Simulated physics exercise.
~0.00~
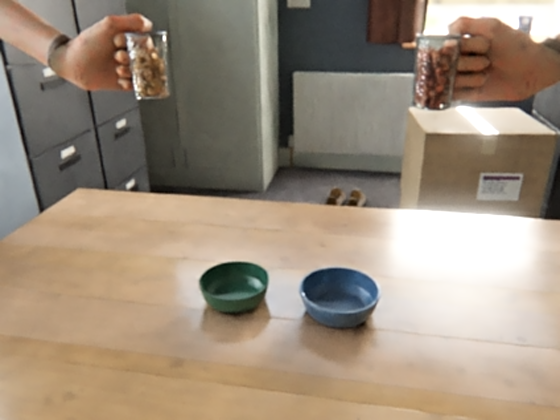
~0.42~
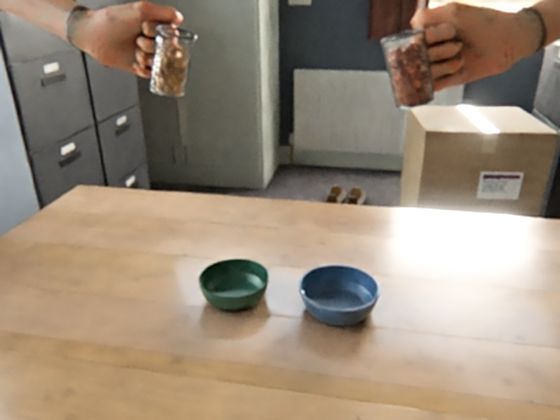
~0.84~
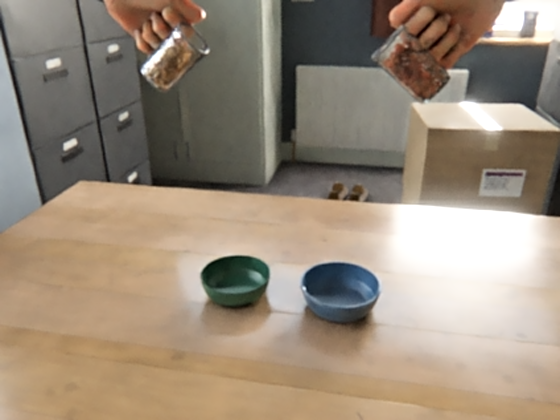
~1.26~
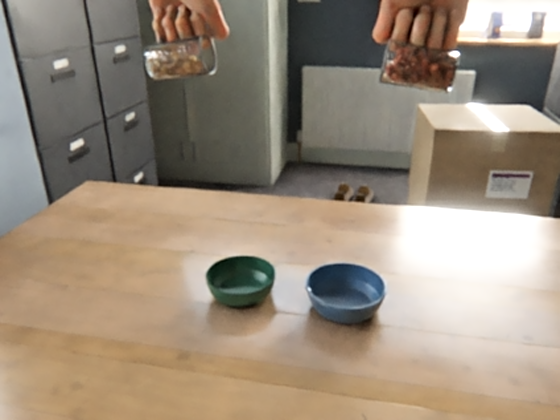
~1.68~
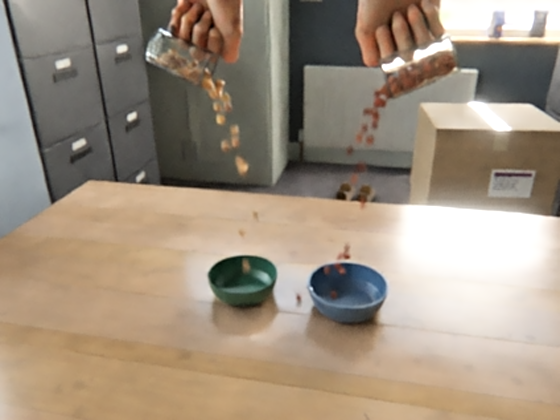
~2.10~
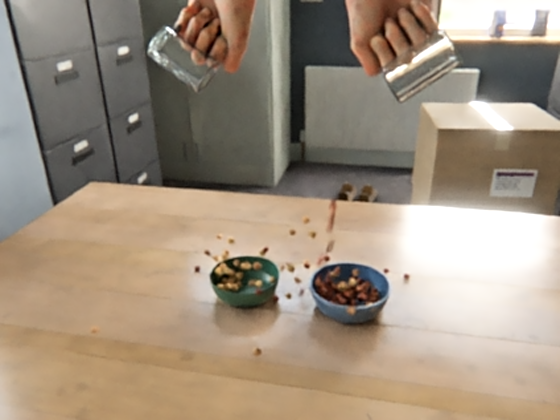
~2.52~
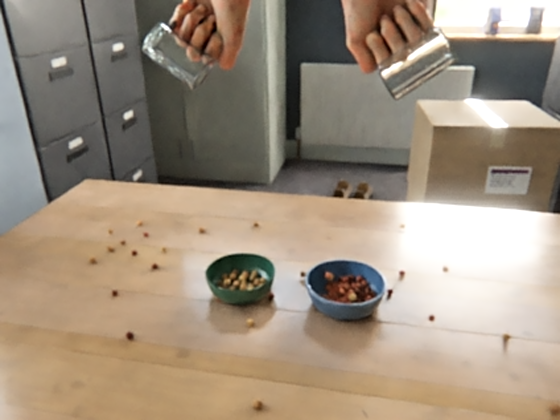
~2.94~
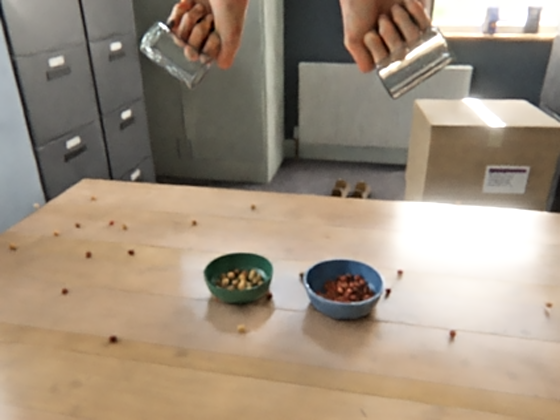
We see two hands hold glass cups of small nut-like pieces above a green and a blue bowl on a wooden table, then tip them until they empty; pieces fall and bounce, leaving both bowls partly filled and others scattered across the table.
